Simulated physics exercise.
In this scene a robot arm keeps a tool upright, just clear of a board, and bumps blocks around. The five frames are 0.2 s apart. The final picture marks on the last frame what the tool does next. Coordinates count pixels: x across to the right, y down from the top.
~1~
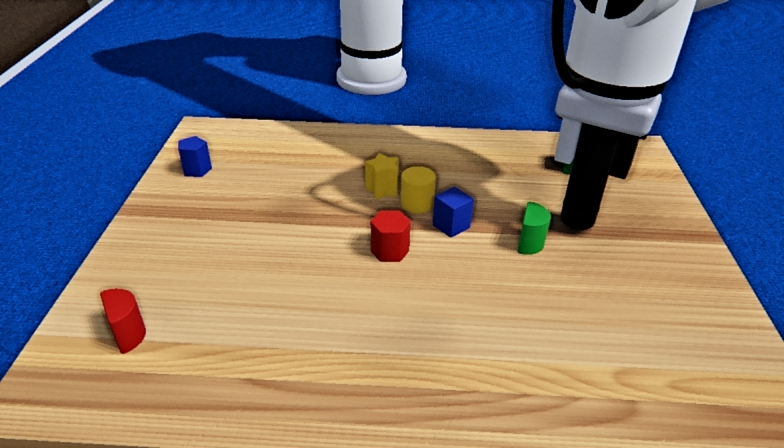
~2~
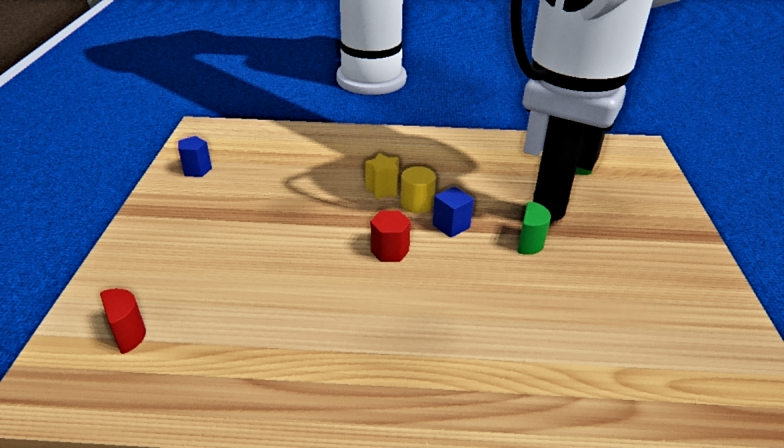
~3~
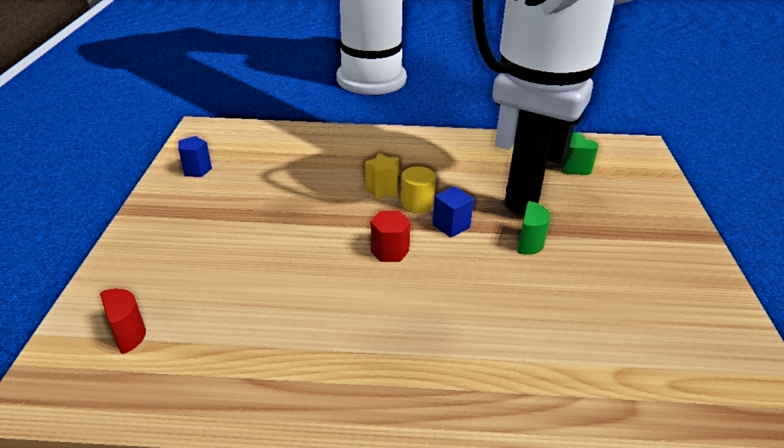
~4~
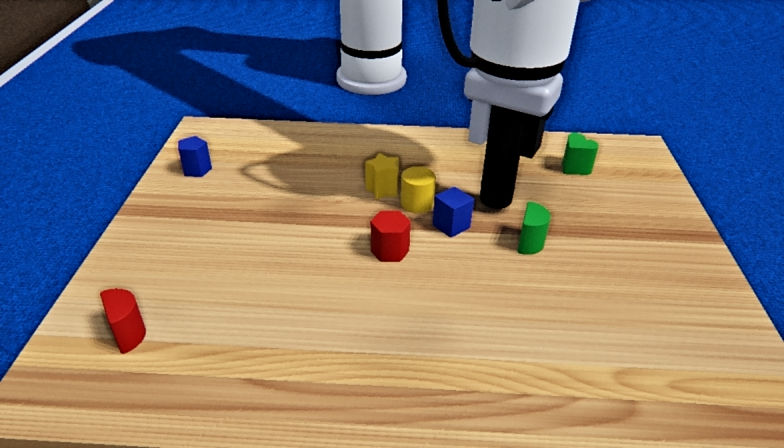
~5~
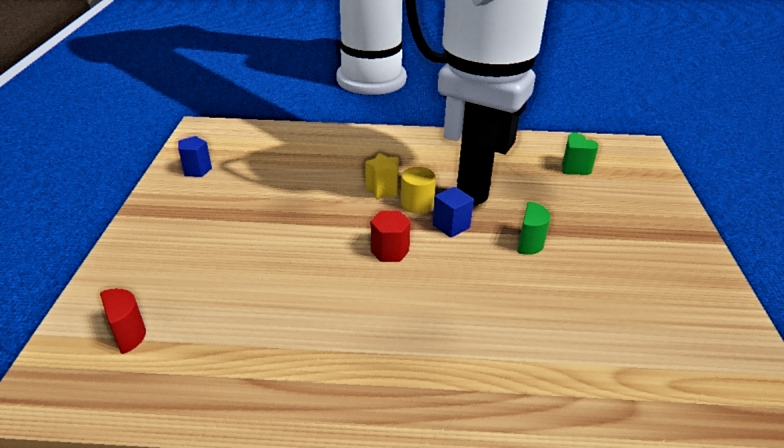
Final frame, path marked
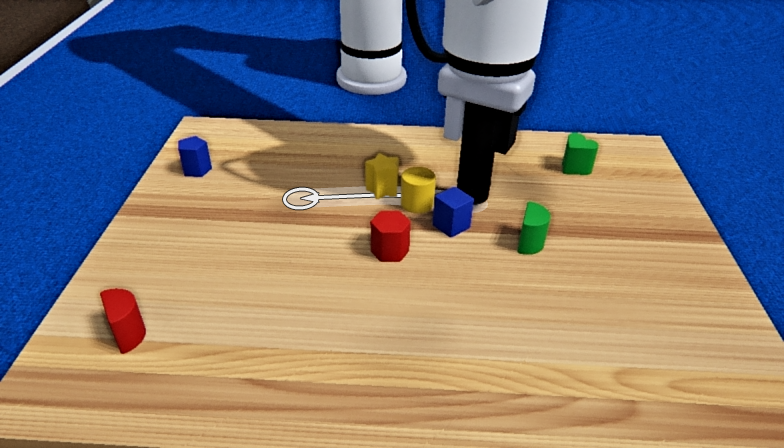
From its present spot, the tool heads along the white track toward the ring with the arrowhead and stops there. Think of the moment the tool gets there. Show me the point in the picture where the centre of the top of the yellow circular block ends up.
I think it will end close to (346, 187).
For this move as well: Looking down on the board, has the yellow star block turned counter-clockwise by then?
Short answer: No.
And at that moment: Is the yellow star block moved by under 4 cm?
No, that is not how it ends up.
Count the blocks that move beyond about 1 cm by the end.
Most likely two.
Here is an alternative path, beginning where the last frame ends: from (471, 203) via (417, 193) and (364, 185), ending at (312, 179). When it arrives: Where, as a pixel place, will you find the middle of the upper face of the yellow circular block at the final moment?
Located at (387, 179).
Path on the board, from (471, 203) through (386, 195) to (301, 198).
The first path, step by step. One third of the way, tool (413, 190); yellow star block (374, 160), turned 40° clockwise; yellow circular block (386, 178).
Two thirds of the way, tool (357, 189); yellow star block (346, 154), turned 60° clockwise; yellow circular block (349, 186).
At the end, tool (300, 192); yellow star block (340, 153), turned 95° clockwise; yellow circular block (346, 187); blue square block in place.
